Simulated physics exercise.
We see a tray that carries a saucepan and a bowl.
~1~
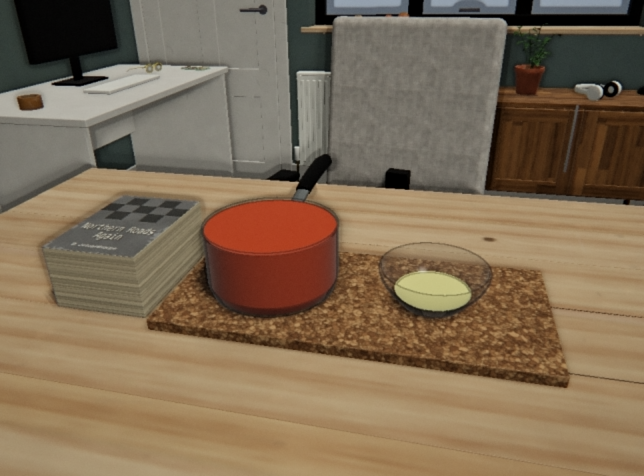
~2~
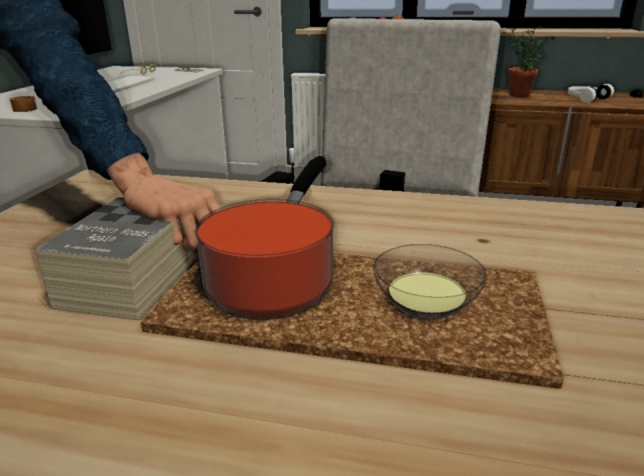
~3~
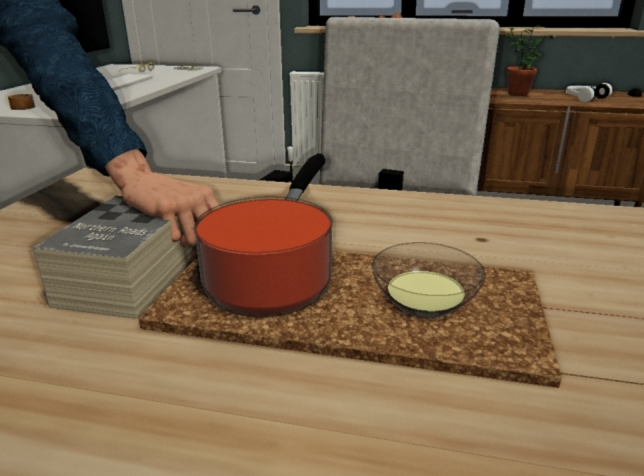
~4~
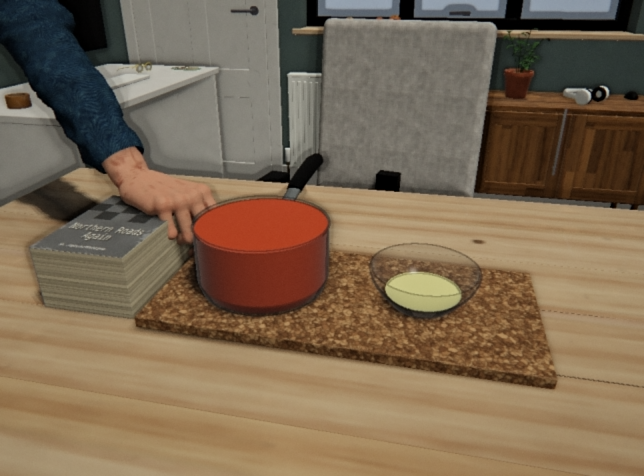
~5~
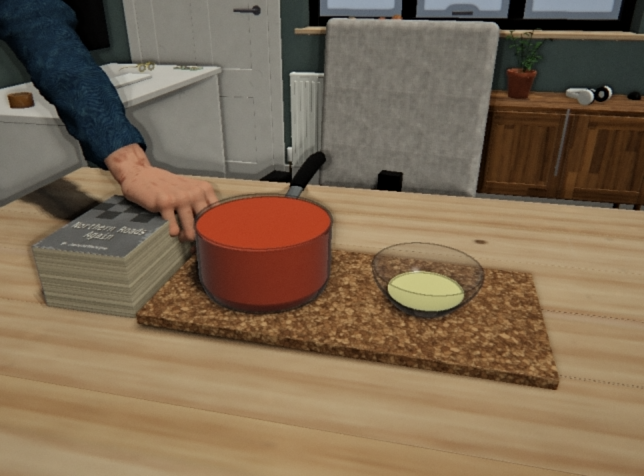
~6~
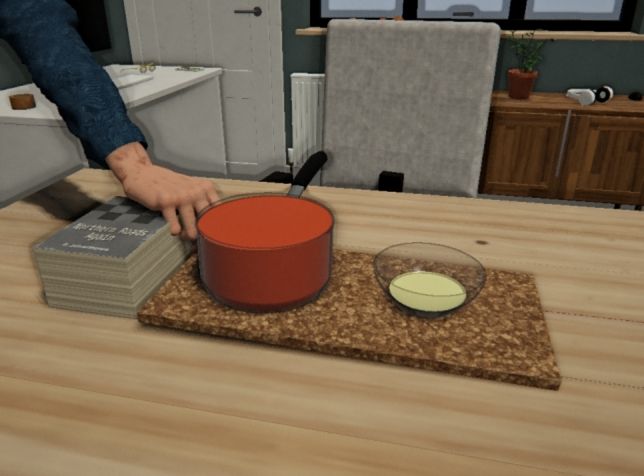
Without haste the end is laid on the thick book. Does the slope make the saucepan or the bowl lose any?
On the left the saucepan slops over, on the right the bowl stays dry outside.
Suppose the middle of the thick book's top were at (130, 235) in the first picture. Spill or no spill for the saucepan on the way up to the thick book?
In that case: Spills.
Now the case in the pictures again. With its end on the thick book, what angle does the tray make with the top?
About 12°.
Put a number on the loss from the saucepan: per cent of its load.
Some 16 per cent.
Next, the tray slopes by about 7°; saucepan, it has slopped over; bowl, its rim is dry.
After that, the tray slopes by about 13°; saucepan, it has slopped over; bowl, its rim is dry.
Finally, the tray slopes by about 12°, resting on the thick book; saucepan, it has slopped over; bowl, its rim is dry.
